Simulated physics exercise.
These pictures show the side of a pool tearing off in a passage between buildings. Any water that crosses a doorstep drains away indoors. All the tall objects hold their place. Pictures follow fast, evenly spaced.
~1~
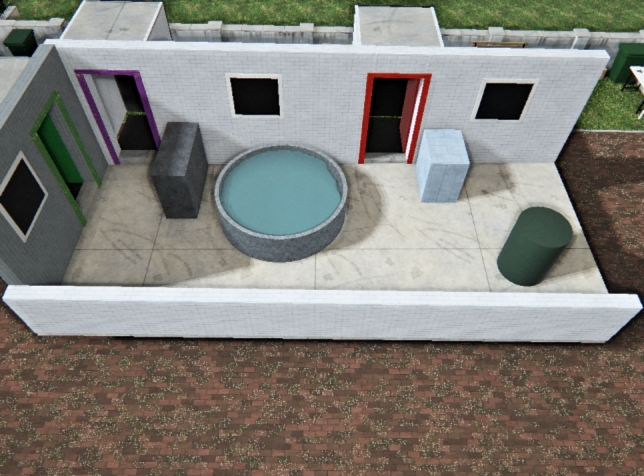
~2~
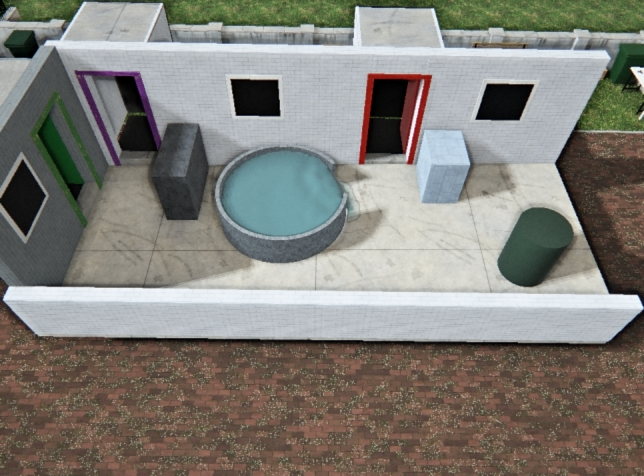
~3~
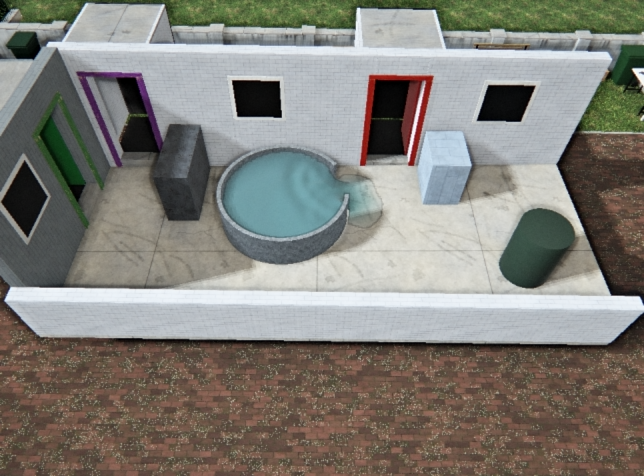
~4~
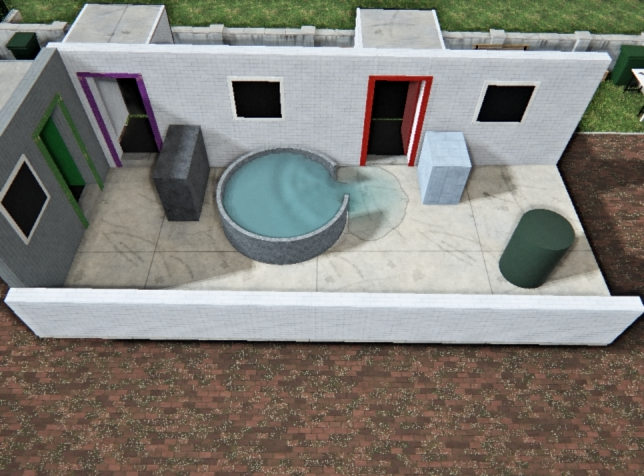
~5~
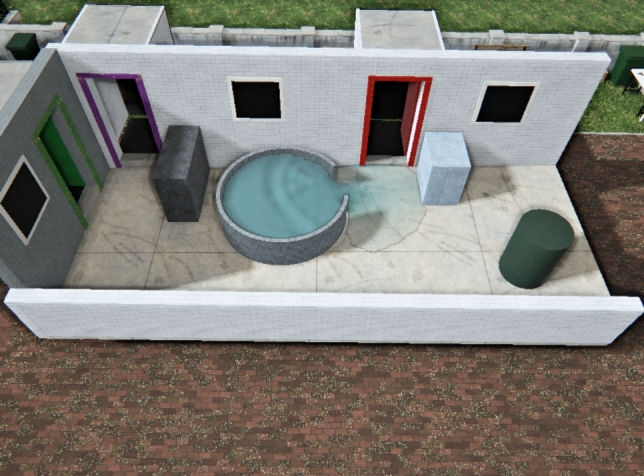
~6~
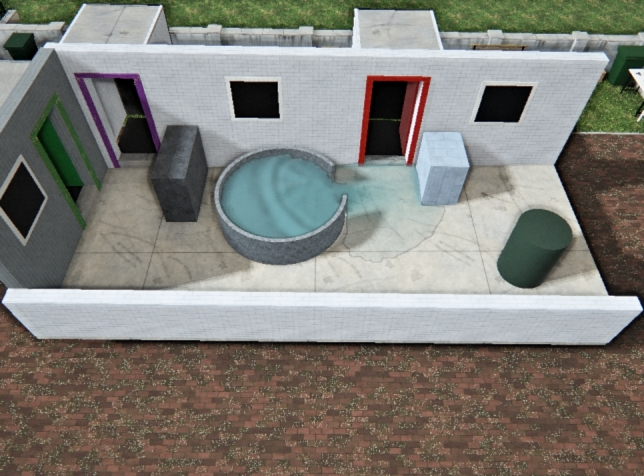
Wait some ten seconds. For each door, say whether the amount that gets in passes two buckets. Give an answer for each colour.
Purple door: No, green door: No, red door: Yes.
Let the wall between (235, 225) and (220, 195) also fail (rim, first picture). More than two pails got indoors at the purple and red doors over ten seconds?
So the purple one breaks the limit and the red one doesn't reach it.
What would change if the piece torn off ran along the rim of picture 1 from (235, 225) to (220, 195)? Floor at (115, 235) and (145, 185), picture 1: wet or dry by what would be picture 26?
The first spot is swamped, the second swamped.
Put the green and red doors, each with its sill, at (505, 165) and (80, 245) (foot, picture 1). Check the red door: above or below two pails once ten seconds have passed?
Well, the red one never reaches the limit, I reckon.
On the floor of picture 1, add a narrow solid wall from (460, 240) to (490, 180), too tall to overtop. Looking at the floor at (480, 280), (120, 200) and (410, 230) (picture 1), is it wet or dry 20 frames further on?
First soaked, then spared, then soaked.
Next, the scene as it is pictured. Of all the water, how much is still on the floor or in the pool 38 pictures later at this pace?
Near 78 in a hundred.
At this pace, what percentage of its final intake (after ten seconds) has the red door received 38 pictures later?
About 85 per cent.
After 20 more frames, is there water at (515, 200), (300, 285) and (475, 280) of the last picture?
Lab note, in the order given: Wet through, unwetted, wet through.
A moment on, water covers 20 % of the floor; the purple door not reached, the green door not reached, the red door over two buckets in.
Next, water covers 35 % of the floor; the purple door not reached, the green door not reached, the red door far over two buckets in.
Then, water covers 45 % of the floor; the purple door not reached, the green door not reached, the red door far over two buckets in.
Later, water covers 70 % of the floor; the purple door wet at the sill, nothing in, the green door not reached, the red door far over two buckets in.
In the end, water covers 85 % of the floor; the purple door wet at the sill, nothing in, the green door wet at the sill, nothing in, the red door far over two buckets in.
